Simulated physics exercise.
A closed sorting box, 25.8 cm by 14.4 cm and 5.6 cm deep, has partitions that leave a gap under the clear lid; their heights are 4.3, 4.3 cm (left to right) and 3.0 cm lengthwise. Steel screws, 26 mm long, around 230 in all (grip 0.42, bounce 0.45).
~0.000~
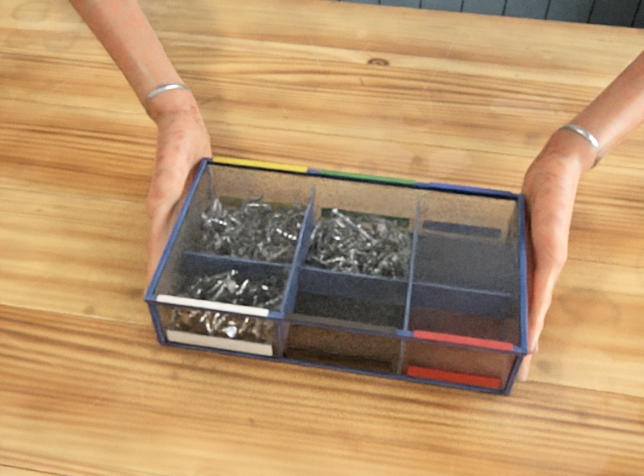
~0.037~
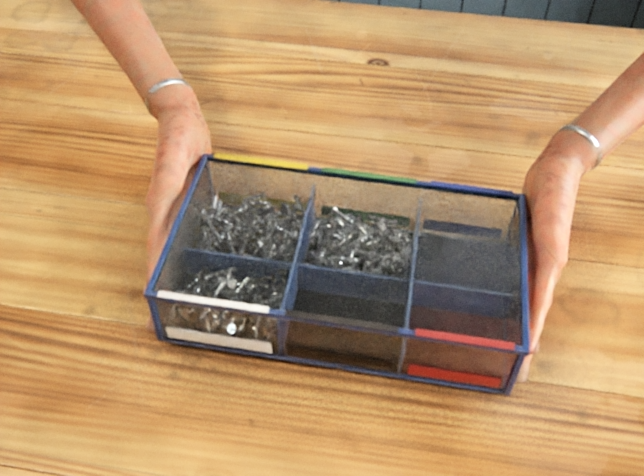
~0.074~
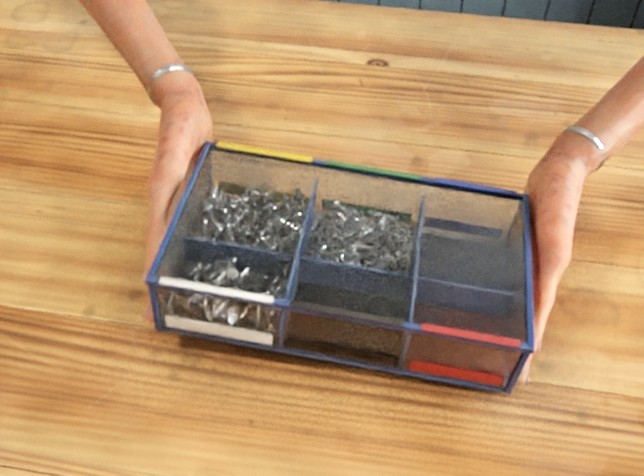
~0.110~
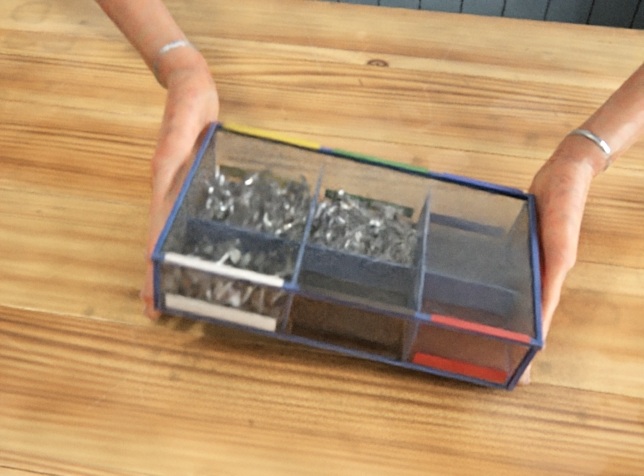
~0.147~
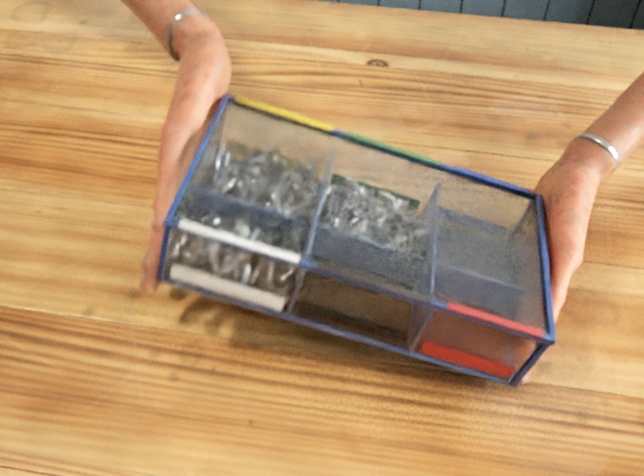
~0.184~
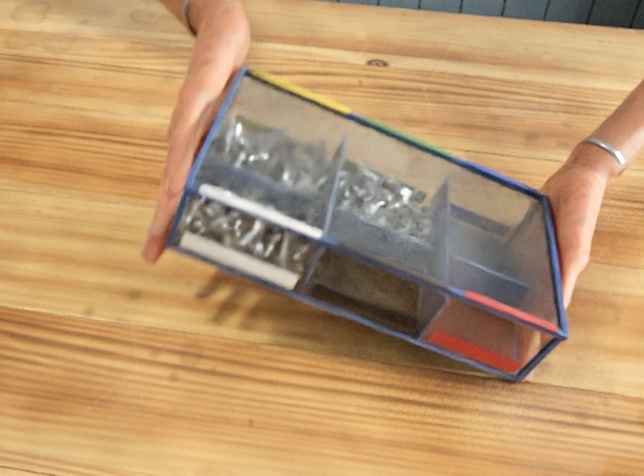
Two hands raise the left side of a clear partitioned box of screws above a wooden table.
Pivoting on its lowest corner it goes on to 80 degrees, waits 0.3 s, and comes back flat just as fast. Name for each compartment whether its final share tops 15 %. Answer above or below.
Red below, blue below, green above, yellow above, white above, black below.
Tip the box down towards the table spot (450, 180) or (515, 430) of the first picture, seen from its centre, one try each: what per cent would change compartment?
About 20 and 20 per cent.
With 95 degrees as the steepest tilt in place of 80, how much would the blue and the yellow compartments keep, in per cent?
Then: Blue 5; yellow 40.
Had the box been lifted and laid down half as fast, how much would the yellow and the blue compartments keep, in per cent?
Yellow 40; blue 5.
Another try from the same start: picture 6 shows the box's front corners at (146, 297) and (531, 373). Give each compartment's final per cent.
Red 0; blue 0; green 20; yellow 20; white 45; black 15.
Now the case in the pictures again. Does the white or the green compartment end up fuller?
The green compartment.
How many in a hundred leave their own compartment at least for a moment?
Roughly 10 per cent.
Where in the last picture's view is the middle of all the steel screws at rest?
At about (289, 249).
After 0.76 s, tilt 80 degrees; blue 5 %, green 35 %, yellow 40 %, white 25 %.
After 1.14 s, tilt 45 degrees; blue 5 %, green 30 %, yellow 40 %, white 25 %.
Then, at 1.61 s, tilt 0 degrees; blue 5 %, green 30 %, yellow 40 %, white 20 %.
By 2.0 s all is still; red 0 %, blue 5 %, green 30 %, yellow 40 %, white 20 %, black 0 %.
